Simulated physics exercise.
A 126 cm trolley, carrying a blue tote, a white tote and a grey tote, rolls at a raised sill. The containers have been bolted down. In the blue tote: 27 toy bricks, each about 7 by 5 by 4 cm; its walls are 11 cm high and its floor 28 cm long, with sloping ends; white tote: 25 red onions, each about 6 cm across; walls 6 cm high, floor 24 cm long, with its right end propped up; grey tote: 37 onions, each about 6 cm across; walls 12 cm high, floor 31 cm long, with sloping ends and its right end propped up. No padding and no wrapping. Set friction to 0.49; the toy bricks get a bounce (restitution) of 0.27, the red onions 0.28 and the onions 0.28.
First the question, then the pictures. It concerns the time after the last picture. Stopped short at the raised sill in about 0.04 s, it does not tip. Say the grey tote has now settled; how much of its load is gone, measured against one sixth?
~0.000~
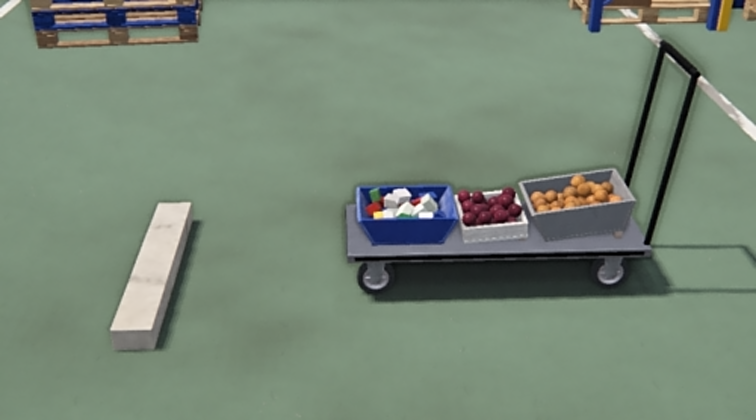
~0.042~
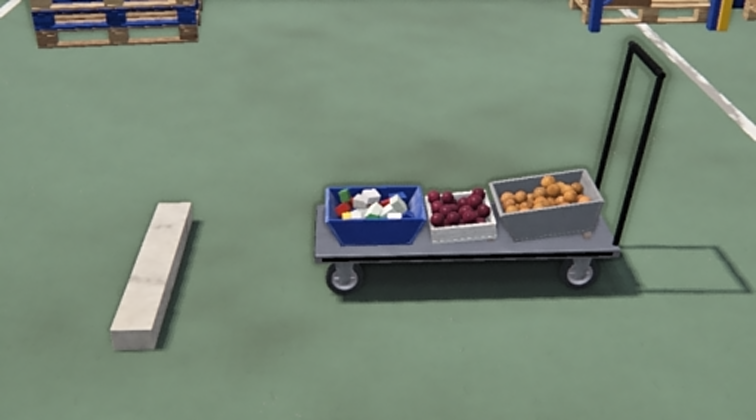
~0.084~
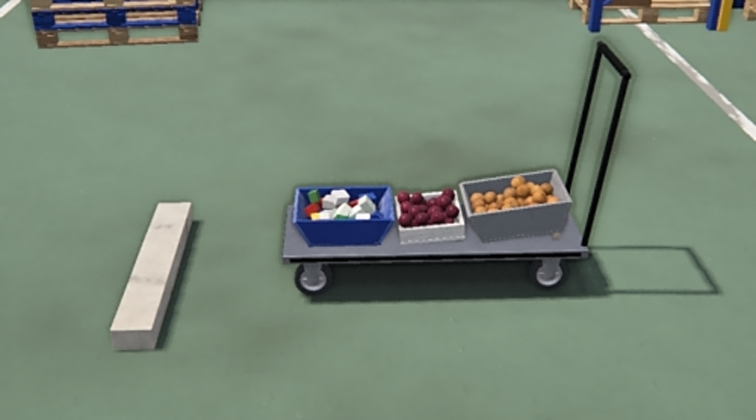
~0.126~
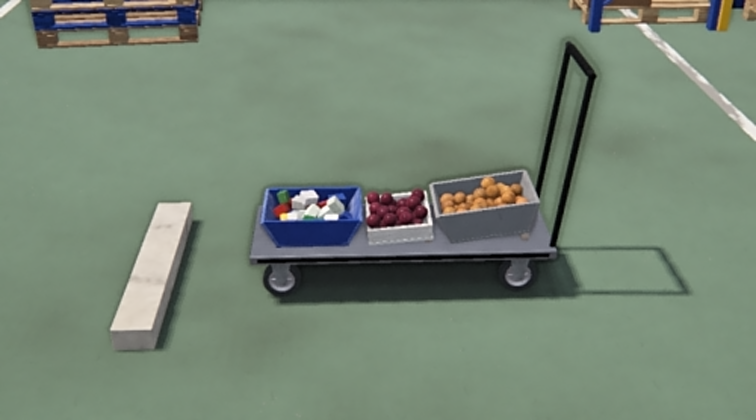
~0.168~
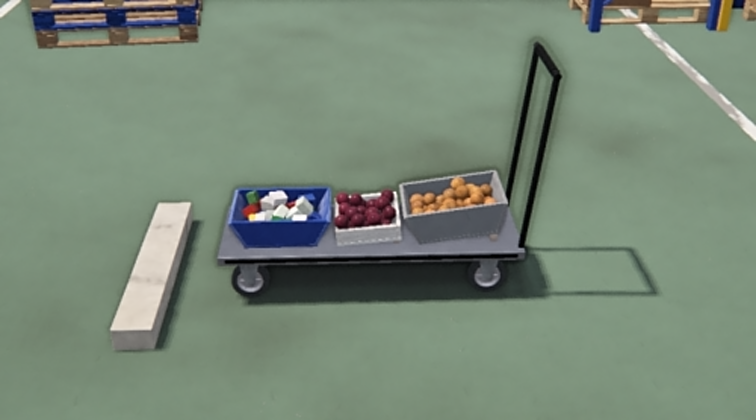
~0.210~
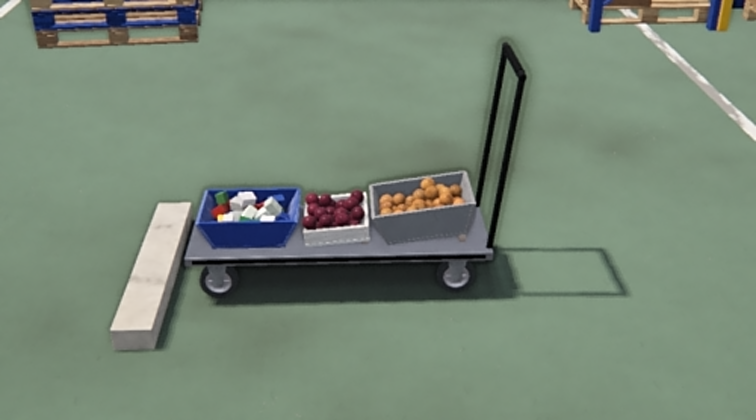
The overboard fraction overshoots one sixth.
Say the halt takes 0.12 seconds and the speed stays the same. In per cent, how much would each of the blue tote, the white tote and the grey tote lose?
In that case blue tote 10, white tote 20 and grey tote 20 per cent.
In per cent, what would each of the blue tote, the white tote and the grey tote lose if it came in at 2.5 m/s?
Blue tote 10 %, white tote 20 %, grey tote 10 %.
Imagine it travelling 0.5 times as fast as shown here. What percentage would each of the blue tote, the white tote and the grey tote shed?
Blue tote 0, white tote 10, grey tote 0 per cent.
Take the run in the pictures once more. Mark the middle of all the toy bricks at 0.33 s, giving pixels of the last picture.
In the last picture they centre on about (203, 212).
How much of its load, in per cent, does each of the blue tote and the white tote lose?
Roughly: Blue tote 20 %, white tote 15 %.
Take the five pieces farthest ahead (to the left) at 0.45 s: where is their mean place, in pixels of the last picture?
Centre approx. at (157, 189) px.
After 0.23 s, impact.
After 0.33 s, blue tote 27 in, 0 out, white tote 23 in, 2 out and grey tote 37 in, 0 out.
After 0.45 s, blue tote 24 in, 3 out, white tote 21 in, 4 out and grey tote 30 in, 7 out.
After 0.68 s, blue tote 22 in, 5 out, white tote 21 in, 4 out and grey tote 26 in, 11 out.
Outcome (at 1.19 s), blue tote 22 in, 5 out, white tote 21 in, 4 out and grey tote 26 in, 11 out. Asked share, 11 of 37, 30 per cent.
